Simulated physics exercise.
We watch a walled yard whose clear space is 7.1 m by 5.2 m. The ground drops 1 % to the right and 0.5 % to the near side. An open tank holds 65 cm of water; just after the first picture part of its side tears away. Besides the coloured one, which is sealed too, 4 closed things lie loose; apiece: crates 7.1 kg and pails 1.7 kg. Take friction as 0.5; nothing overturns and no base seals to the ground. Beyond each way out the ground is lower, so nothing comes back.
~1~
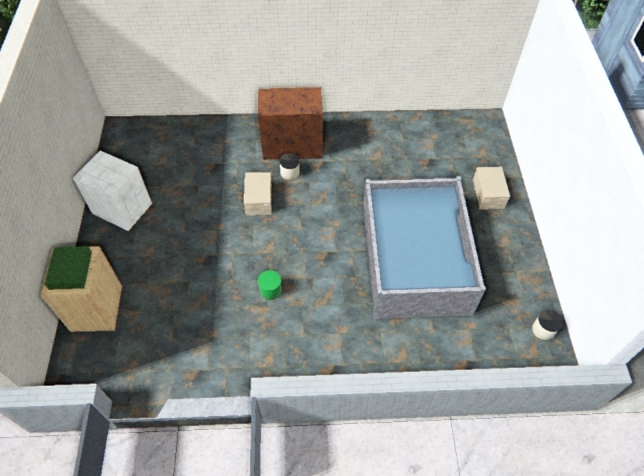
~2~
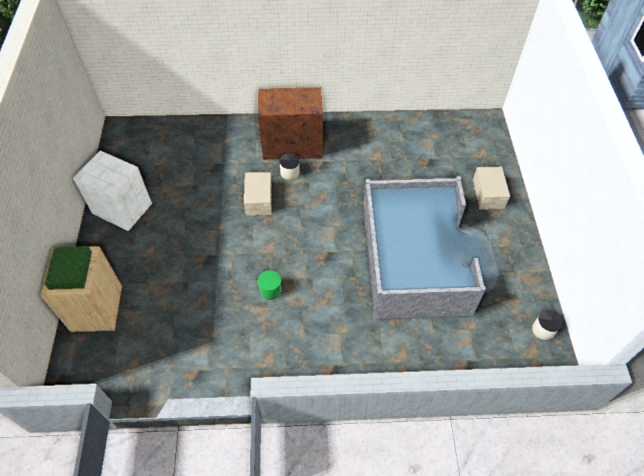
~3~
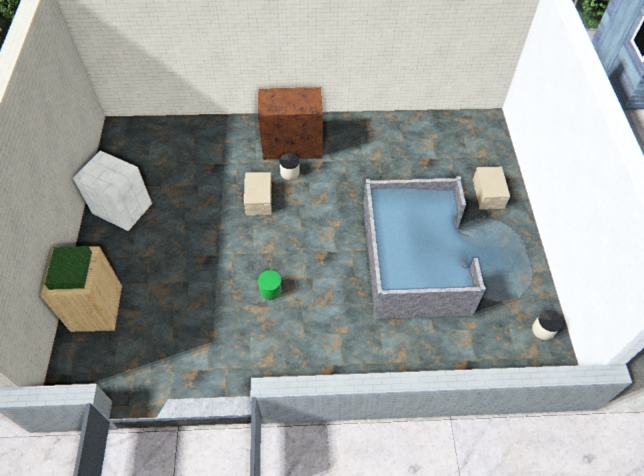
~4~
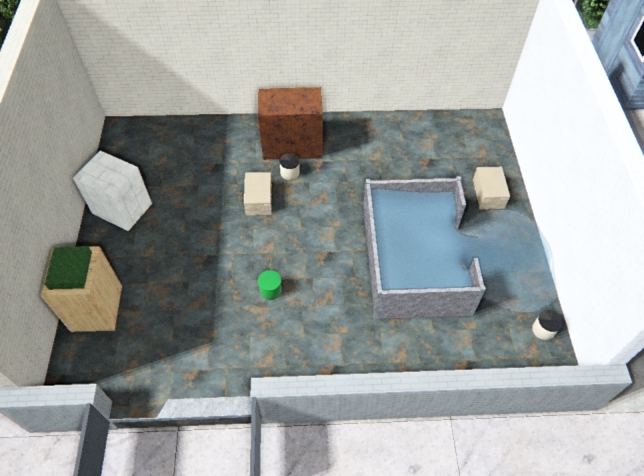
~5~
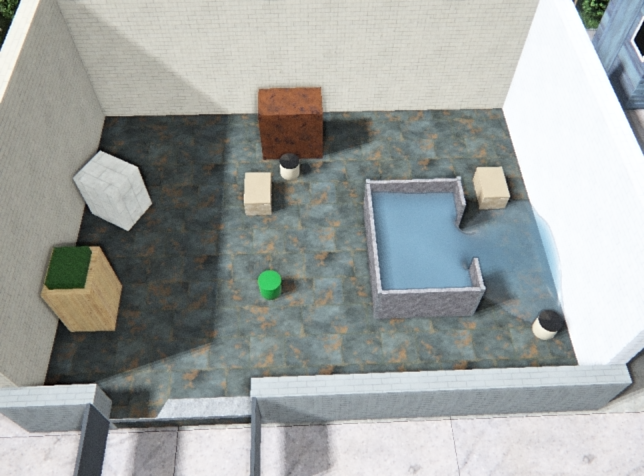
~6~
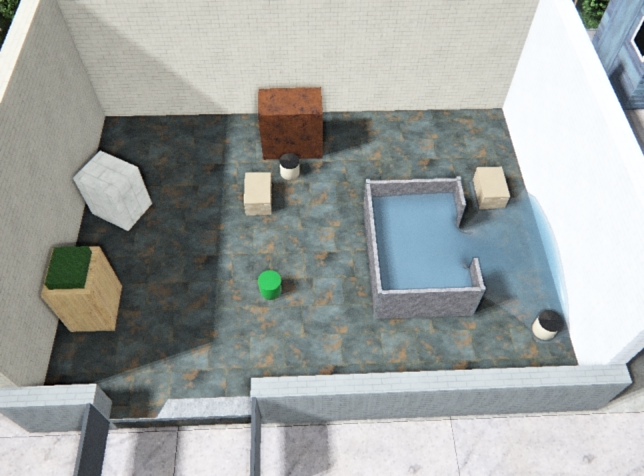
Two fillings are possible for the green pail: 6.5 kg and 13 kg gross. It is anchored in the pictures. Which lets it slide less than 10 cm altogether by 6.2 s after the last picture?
For it, the lower weight is enough.
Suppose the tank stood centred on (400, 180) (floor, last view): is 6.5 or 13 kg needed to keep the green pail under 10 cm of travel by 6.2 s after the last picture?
Then the smaller load will do.
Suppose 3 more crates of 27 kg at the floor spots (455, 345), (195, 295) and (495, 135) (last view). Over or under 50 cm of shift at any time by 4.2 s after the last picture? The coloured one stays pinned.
In that order: Past it, under, over.
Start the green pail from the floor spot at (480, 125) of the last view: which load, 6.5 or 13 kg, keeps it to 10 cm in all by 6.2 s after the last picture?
Neither is enough.
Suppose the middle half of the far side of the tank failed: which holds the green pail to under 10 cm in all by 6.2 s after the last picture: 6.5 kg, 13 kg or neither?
In that case the lower weight is enough.
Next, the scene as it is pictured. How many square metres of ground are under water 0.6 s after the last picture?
Some 7.0 m2.
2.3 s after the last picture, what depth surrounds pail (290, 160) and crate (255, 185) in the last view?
Roughly 0 and 0 cm.
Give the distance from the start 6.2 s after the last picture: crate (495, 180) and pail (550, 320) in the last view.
In that order: 150 cm, 600 cm.
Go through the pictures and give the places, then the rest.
The first frame shows the green pail at (269, 280), on the bottom; water covers 2.3 m2; 0 of 5 have shifted.
The second frame shows the green pail at (269, 280), on the bottom; 2.8 m2 under water; 0 of 5 have shifted.
The third frame shows the green pail at (269, 280), on the bottom; water covers 3.5 m2; 0 of 5 have shifted.
The fourth frame shows the green pail at (269, 280) rests on the ground; water covers 4.3 m2; 0 of 5 have shifted.
The fifth frame shows the green pail at (269, 280), on the bottom; water covers 4.5 m2; 0 of 5 have shifted.
The sixth frame shows the green pail at (269, 280) rests on the ground; 4.7 m2 under water; 0 of 5 have shifted.
Then, 0.6 s after the last picture the green pail would be 0 cm from its start with 6.5 kg and 0 cm from its start with 13 kg; 0 cm of water round it then.
Then, 2.3 s after the last picture the green pail would be 0 cm from its start with 6.5 kg and 0 cm from its start with 13 kg; 0 cm of water round it then.
Then, 4.2 s after the last picture the green pail would be 0 cm from its start with 6.5 kg and 0 cm from its start with 13 kg; 3 cm of water round it then.
Then, 6.2 s after the last picture the green pail would be 0 cm from its start with 6.5 kg and 0 cm from its start with 13 kg; 3 cm of water round it then.
